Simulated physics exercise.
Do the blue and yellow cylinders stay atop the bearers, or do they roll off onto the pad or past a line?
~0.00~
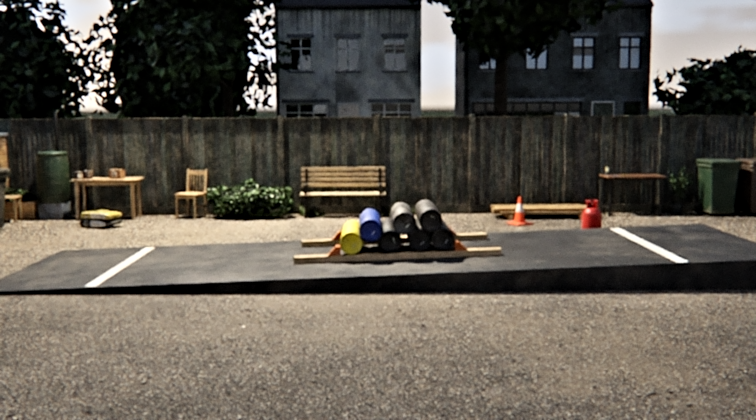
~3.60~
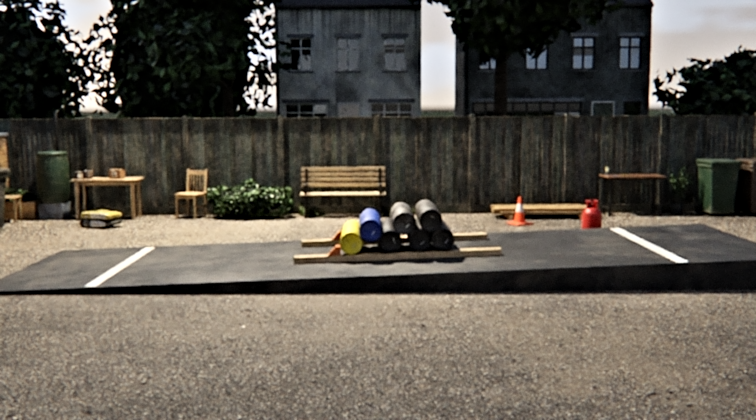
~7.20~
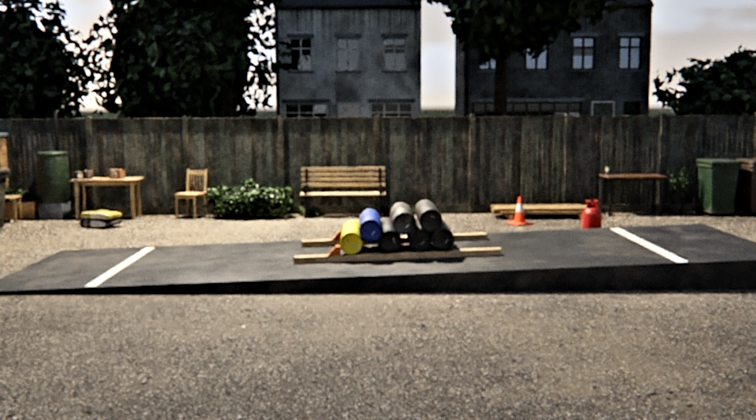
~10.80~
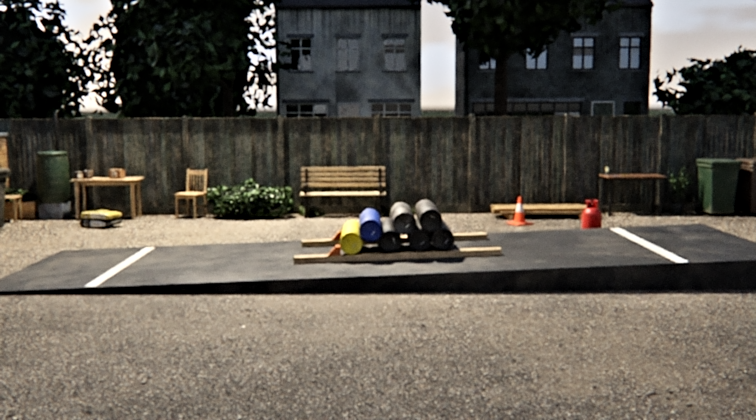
Both stay atop the bearers, with the yellow one at the lower left of the stack and the blue one resting higher beside it.
